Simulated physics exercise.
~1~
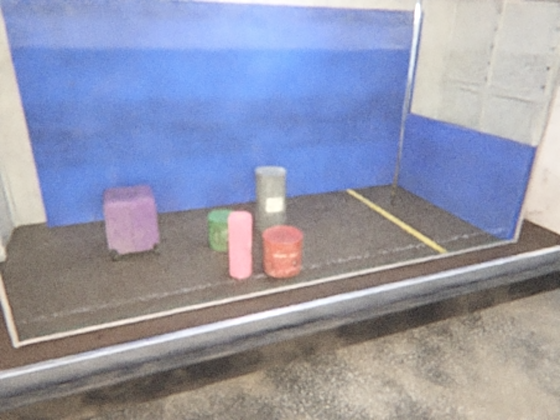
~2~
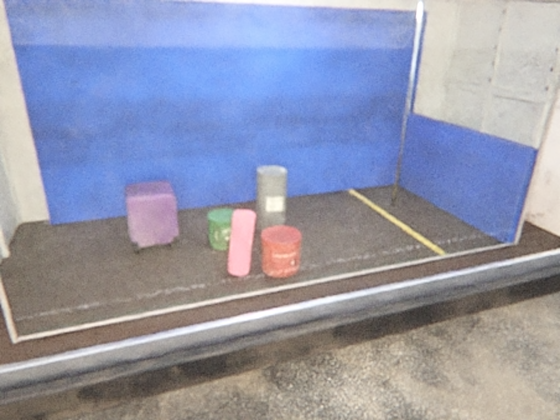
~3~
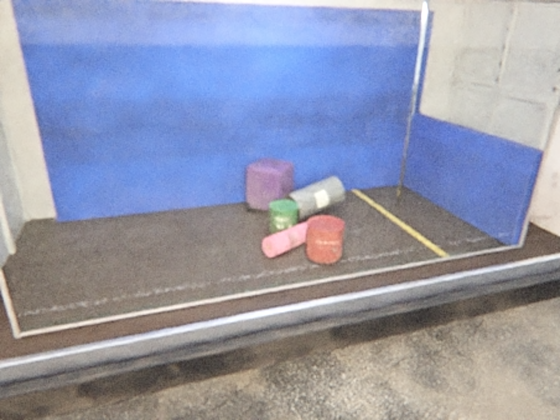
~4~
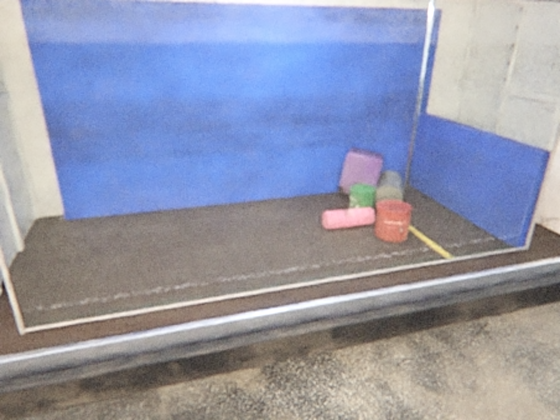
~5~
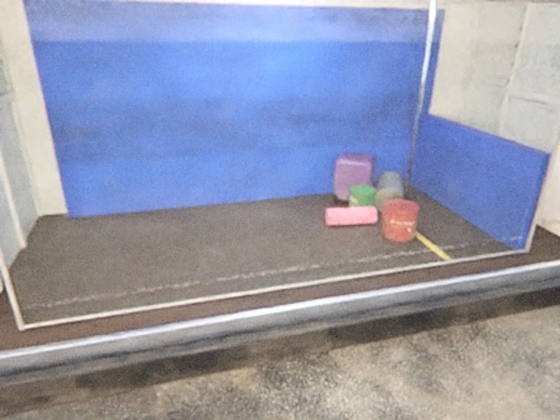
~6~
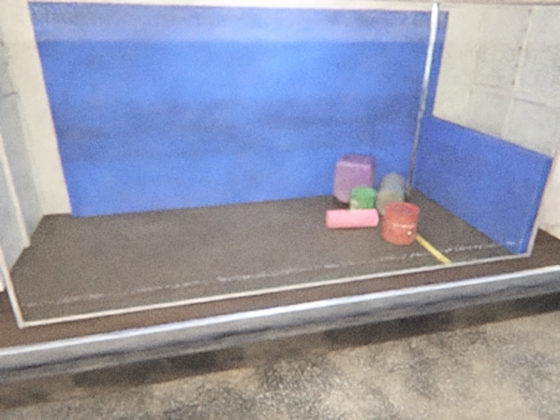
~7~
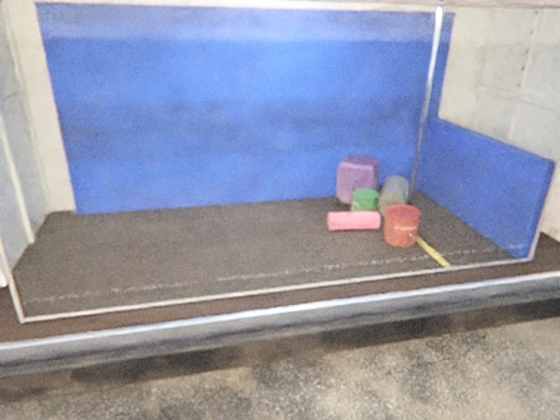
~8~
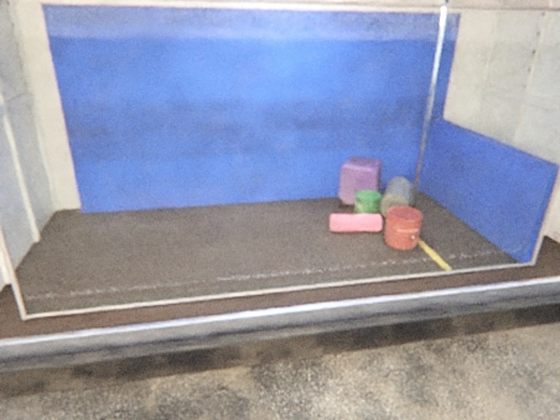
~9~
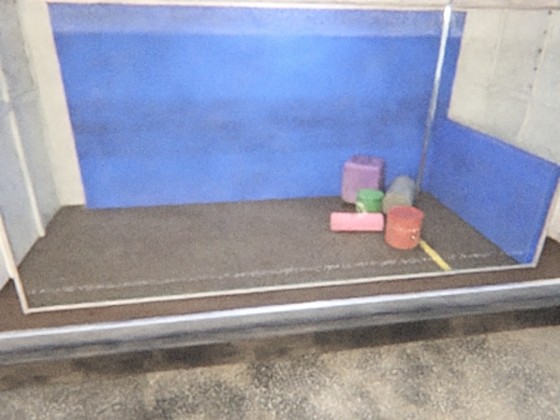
The clip opens on a dark-floored bay with blue walls, holding a purple wheeled case, a green bucket, a red bucket, an upright grey drum and an upright pink roll. The case slides right toward the others while the pink roll starts to lean. Soon everything is moving right, with the drum and roll toppled onto their sides. The case tilts as the group bunches up near the yellow line, then settles level again. The view drifts slightly while the objects rest, the red bucket just short of the line and the drum past it.
